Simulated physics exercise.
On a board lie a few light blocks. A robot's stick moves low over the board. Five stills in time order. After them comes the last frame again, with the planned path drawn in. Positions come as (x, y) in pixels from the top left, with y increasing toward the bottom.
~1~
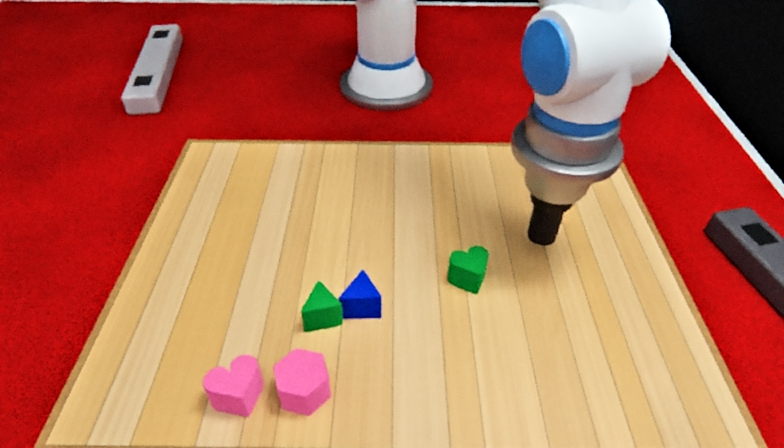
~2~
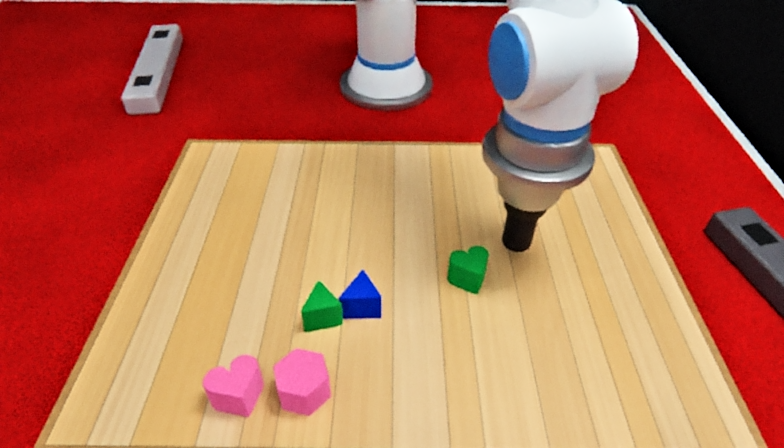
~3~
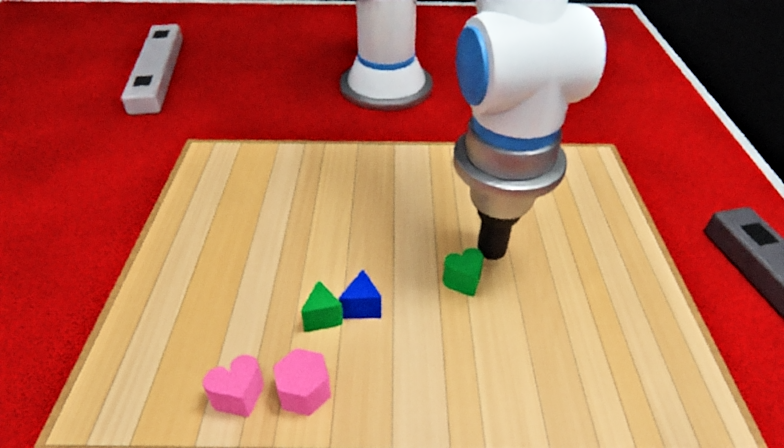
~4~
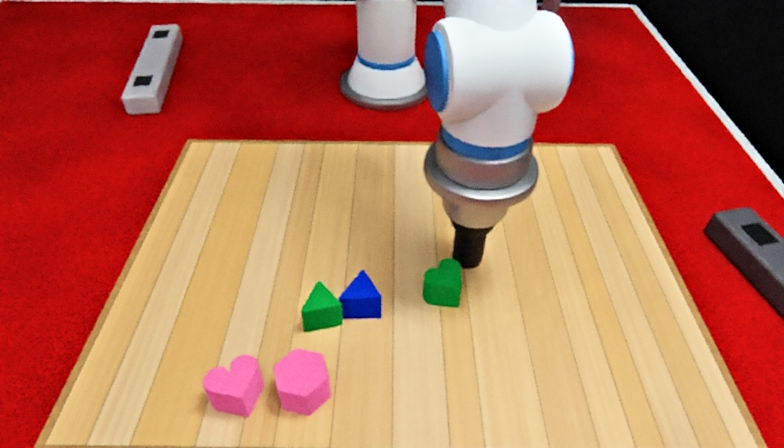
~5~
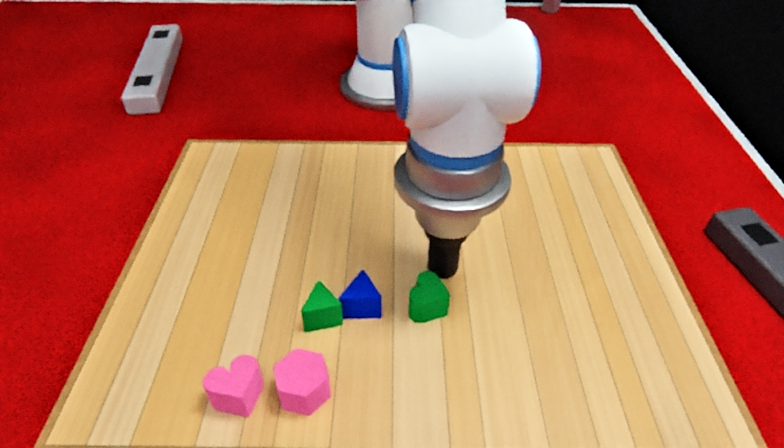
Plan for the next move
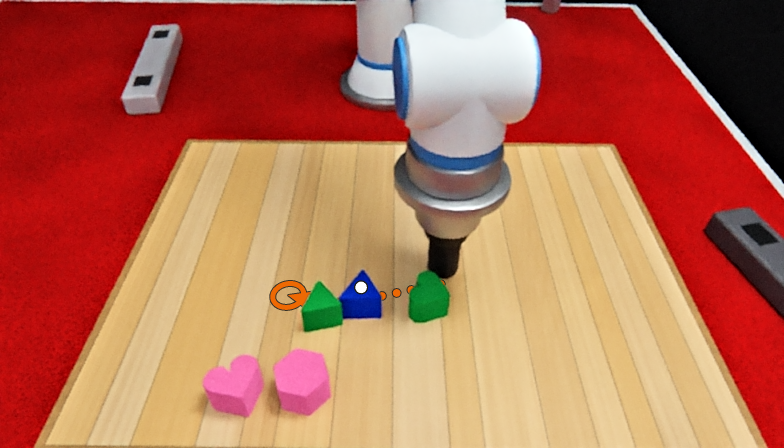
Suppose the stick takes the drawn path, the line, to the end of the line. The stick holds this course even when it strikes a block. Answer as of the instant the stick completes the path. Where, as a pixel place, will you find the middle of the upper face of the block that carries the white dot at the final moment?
If I read the scene right, the answer is (324, 306).
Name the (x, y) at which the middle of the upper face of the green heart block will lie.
Near (409, 296).
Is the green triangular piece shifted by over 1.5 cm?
My answer is yes.
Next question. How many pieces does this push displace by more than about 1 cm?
Three or more.
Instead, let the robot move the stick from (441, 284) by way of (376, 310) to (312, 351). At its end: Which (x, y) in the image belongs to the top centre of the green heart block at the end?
I think it will end close to (405, 306).
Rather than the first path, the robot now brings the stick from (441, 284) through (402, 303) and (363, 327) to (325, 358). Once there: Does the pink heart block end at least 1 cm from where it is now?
No, that is not what happens.
Drawn move, from (441, 284) via (391, 294) and (339, 302), ending at (288, 295); the dot is on the blue triangular piece.
What follows on the original path. One third of the way, stick at (390, 279); green heart block at (409, 296), turned 75° anticlockwise.
Two thirds of the way, stick at (337, 287); green triangular piece at (300, 308), turned 25° clockwise; blue triangular piece at (327, 304), turned 45° anticlockwise; green heart block at (409, 296), turned 75° anticlockwise.
At the end, stick at (285, 280); green triangular piece at (294, 310); blue triangular piece at (324, 306), turned 55° anticlockwise; green heart block at (409, 296), turned 75° anticlockwise.
